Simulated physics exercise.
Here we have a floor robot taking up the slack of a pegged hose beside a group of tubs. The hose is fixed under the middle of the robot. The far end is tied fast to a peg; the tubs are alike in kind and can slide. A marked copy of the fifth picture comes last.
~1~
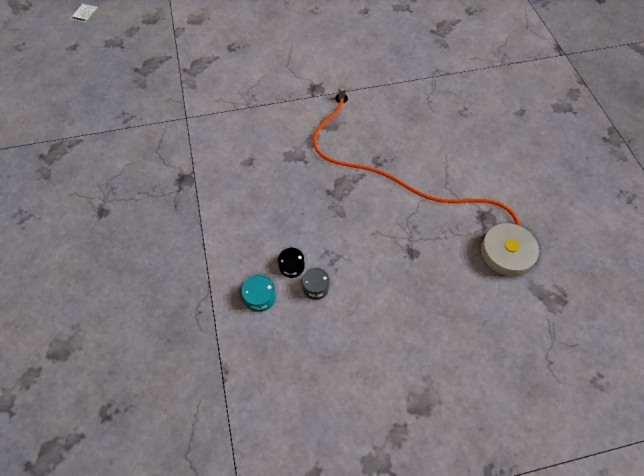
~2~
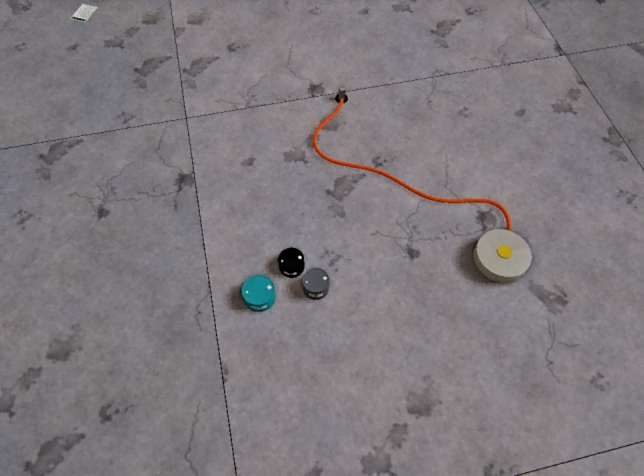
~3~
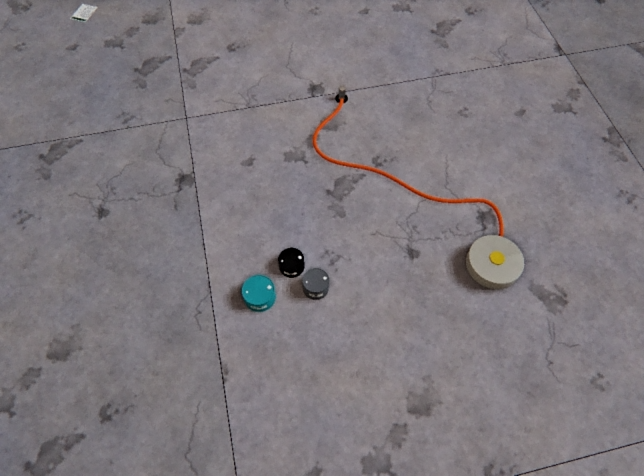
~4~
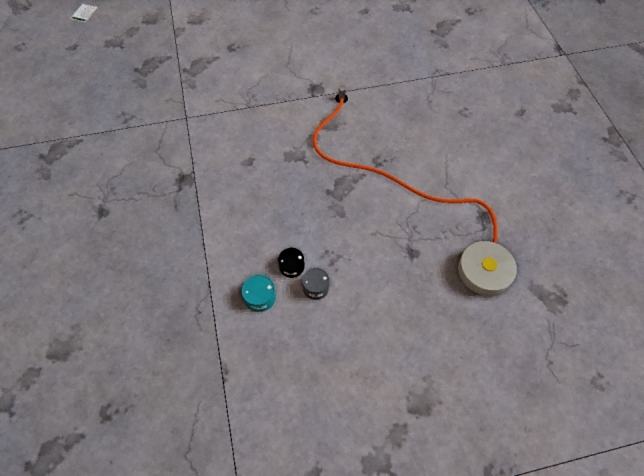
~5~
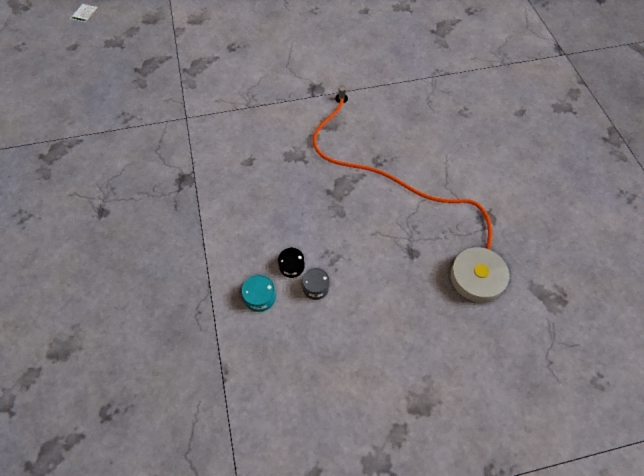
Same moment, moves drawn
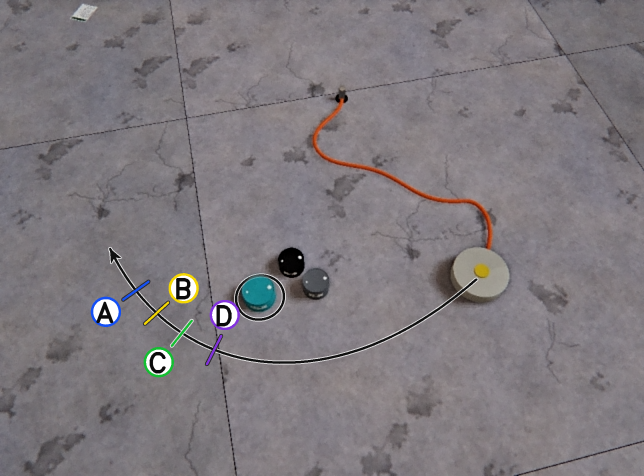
We see a round, pale floor robot with a yellow center, joined by an orange hose to a dark peg, slide slowly down and to the left, while the turquoise, black and grey tubs stay still.
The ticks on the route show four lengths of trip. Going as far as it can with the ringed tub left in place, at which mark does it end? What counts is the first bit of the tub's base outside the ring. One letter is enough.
Up to mark C.
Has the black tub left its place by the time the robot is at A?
Yes.
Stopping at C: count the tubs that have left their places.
By then, two.
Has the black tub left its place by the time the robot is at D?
No.
On the marked copy, A at (136, 291); B at (157, 313); C at (182, 333); D at (214, 350); the ring at (260, 297); the route from (476, 279) via (270, 362) to (110, 249).
With C. Early on, robot (390, 334); turquoise tub (259, 294).
Further on, robot (274, 359); turquoise tub (259, 294).
At the end, robot (180, 330); turquoise tub (259, 294); black tub (284, 254); grey tub (288, 276); the turquoise tub is still in its ring.
As for the rest, A drags the ringed tub to (227, 267); B drags the ringed tub to (240, 280); D is safe but short.
